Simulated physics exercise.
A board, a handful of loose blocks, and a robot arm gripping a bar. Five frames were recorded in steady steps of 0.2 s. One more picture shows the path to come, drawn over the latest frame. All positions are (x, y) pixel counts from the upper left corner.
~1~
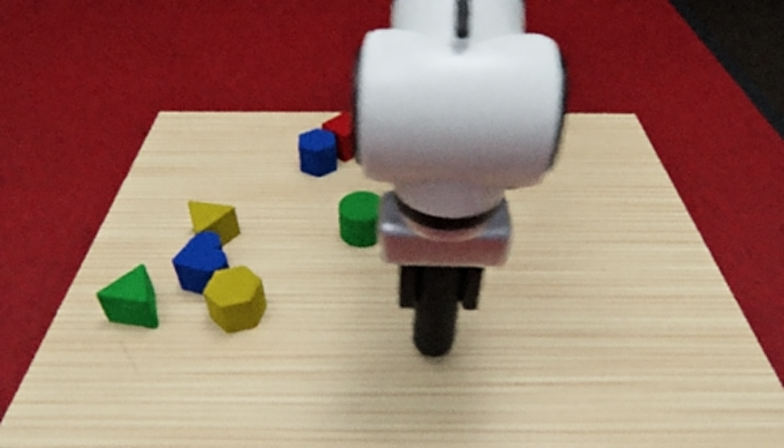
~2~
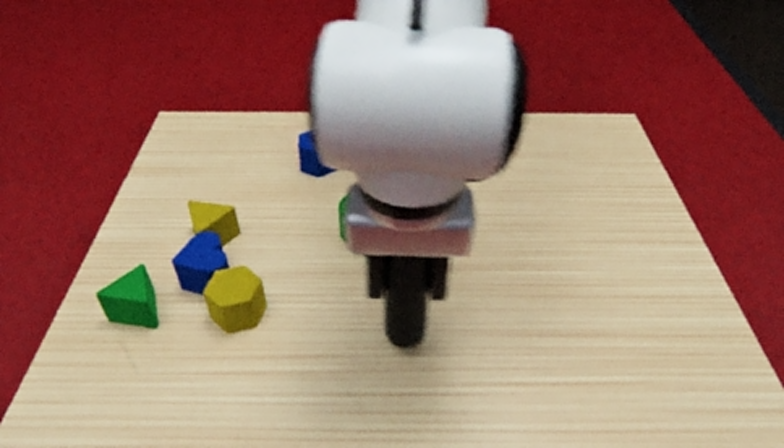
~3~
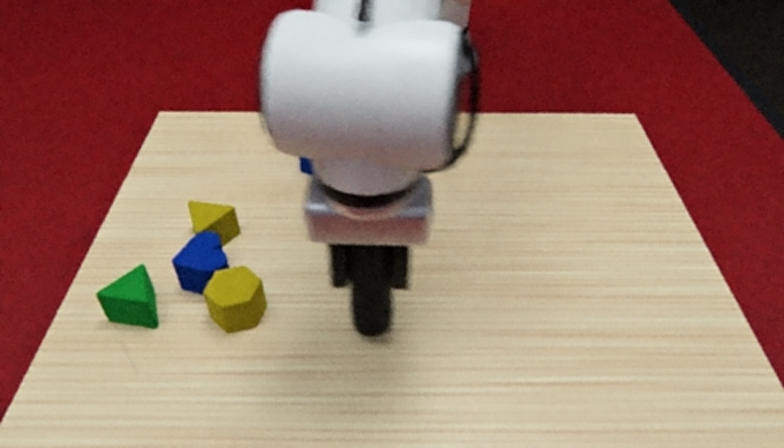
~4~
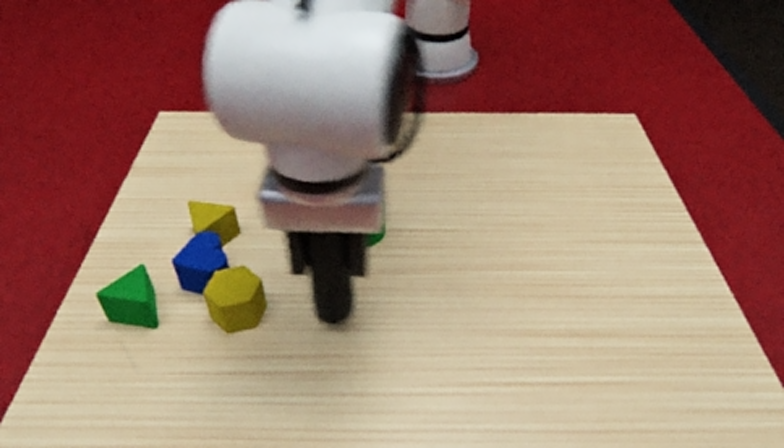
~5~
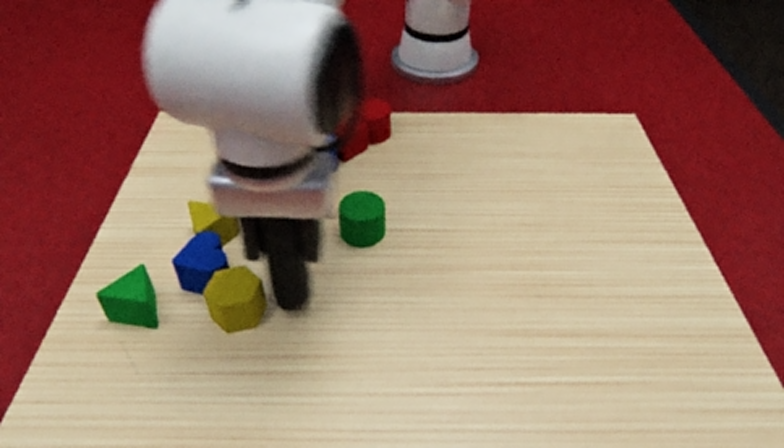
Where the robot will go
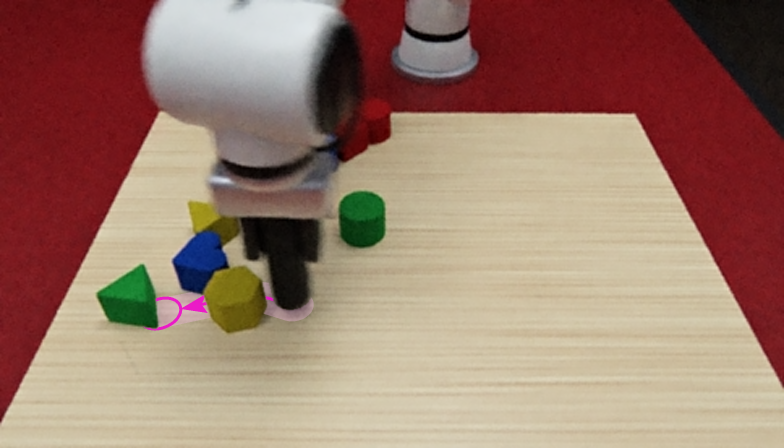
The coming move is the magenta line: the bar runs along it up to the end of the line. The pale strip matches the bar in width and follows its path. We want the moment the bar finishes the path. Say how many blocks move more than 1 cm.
Expect three or more.
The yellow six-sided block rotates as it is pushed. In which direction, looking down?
It ends up turned anticlockwise.
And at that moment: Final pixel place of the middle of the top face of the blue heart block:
When the path ends, it will be at (170, 251).
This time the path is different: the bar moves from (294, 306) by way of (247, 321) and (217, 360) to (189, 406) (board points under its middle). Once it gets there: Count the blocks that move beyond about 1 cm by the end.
That makes 1 block.
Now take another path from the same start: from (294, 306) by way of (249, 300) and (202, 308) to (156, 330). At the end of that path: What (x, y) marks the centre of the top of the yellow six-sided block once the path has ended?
My prediction: (109, 340).
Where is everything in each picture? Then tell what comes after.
Tip of the bar at (433, 341), middles of tops, green triangular piece at (128, 285), blue heart block at (202, 252), yellow triangular piece at (206, 212), yellow six-sided block at (232, 285), in the first picture.
Bar at (405, 332), nothing pushed, in the second picture.
Bar at (372, 321), nothing pushed, in the third picture.
Bar at (334, 309), nothing pushed, in the fourth picture.
Bar at (293, 296), green triangular piece at (128, 285), blue heart block at (202, 252), yellow triangular piece at (206, 212), yellow six-sided block at (232, 285), in the fifth picture.
The line goes from (294, 306) by way of (253, 296) and (207, 303) to (161, 313).
On the path given first. One third of the way, bar at (249, 286); blue heart block at (189, 251), turned 30° clockwise; yellow six-sided block at (203, 290), turned 40° anticlockwise.
Two thirds of the way, bar at (204, 293); blue heart block at (180, 250), turned 55° clockwise; yellow six-sided block at (164, 307), turned 80° anticlockwise.
At the end, bar at (157, 303); green triangular piece at (109, 291), turned 25° clockwise; blue heart block at (170, 251), turned 90° clockwise; yellow triangular piece unmoved; yellow six-sided block at (136, 324), turned 115° anticlockwise.
